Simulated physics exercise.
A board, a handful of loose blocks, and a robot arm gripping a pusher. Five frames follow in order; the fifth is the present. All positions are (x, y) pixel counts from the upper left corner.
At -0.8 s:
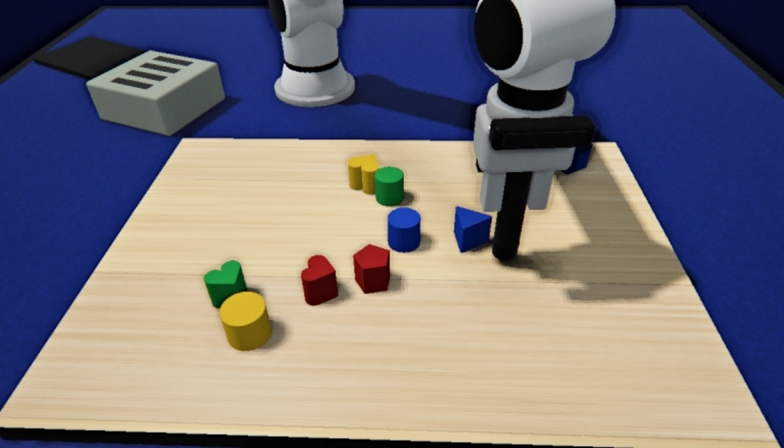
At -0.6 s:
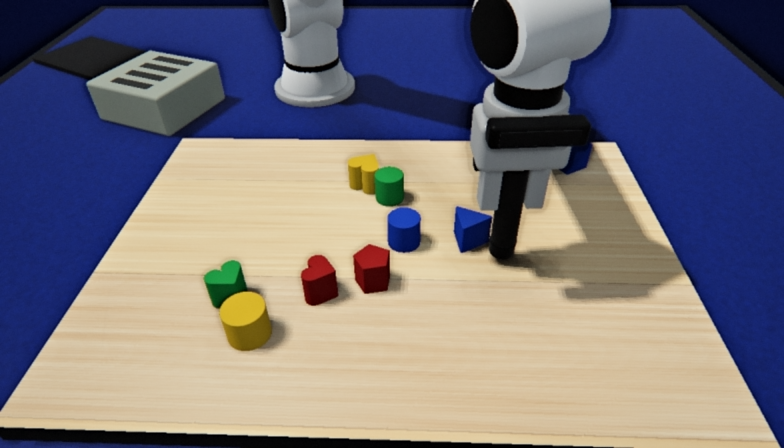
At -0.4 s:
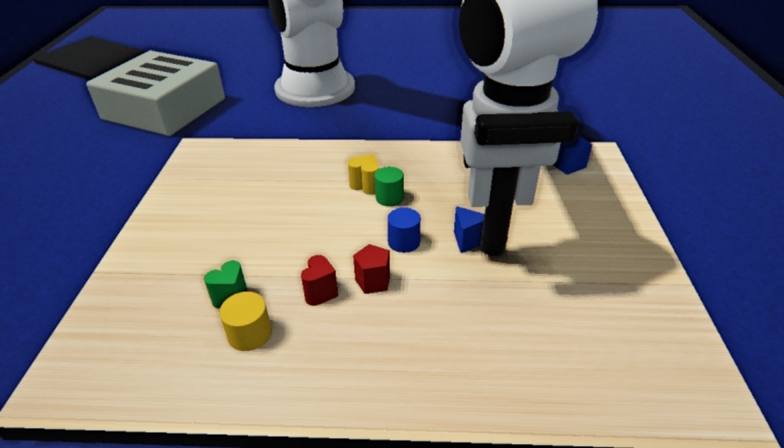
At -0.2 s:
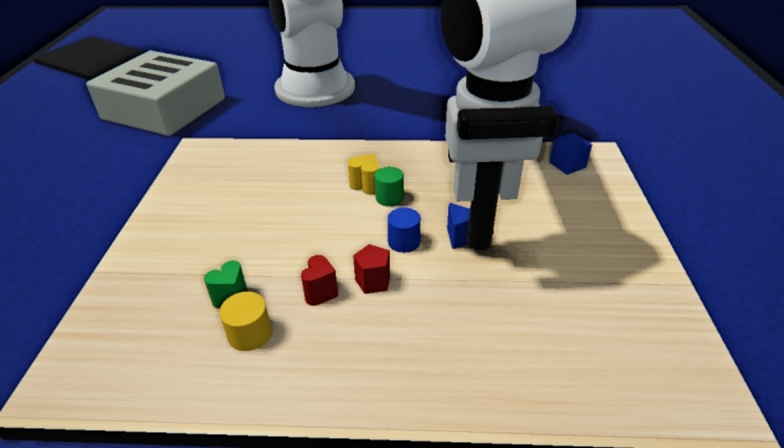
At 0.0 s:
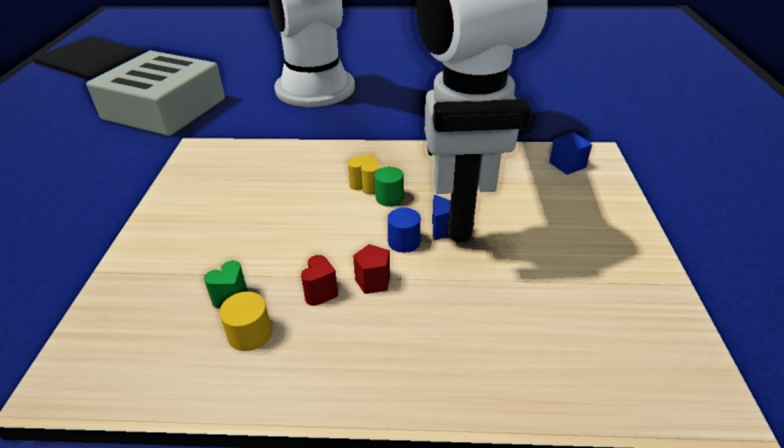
A white robot arm holding a black pusher reaches over a pale wooden board on a blue surface, seen from a fixed, raised view in front. Yellow and green blocks sit near the back, blue ones at centre and far right corner, red ones nearer, green and yellow at left. The pusher slides left, meets the blue triangular block and nudges it slightly towards the blue cylinder.
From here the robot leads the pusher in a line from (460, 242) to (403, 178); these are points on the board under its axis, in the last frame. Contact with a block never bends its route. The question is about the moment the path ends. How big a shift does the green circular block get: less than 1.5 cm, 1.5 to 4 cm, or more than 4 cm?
Movement: Under 1.5 cm.
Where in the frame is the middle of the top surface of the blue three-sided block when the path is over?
The middle of the upper face of the blue three-sided block will lie at about (402, 182) in the picture.
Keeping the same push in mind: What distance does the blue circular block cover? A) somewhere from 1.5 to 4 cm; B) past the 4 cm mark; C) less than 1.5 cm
My pick is C.
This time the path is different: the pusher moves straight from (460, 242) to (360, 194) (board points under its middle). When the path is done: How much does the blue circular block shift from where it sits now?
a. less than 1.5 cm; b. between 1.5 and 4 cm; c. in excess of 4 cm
That would be a.
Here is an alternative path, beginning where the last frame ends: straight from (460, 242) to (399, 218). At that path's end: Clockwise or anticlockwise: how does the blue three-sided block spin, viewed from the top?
It twists clockwise.
What follows on the original path. One third of the way, pusher (438, 212); blue three-sided block (419, 187), turned 40° anticlockwise.
Two thirds of the way, pusher (419, 191); yellow heart-shaped block (362, 160); green circular block (381, 174); blue three-sided block (402, 182), turned 90° anticlockwise.
At the end, pusher (403, 172); yellow heart-shaped block (362, 160); green circular block (381, 174); blue circular block not moved; blue three-sided block (402, 182), turned 90° anticlockwise.
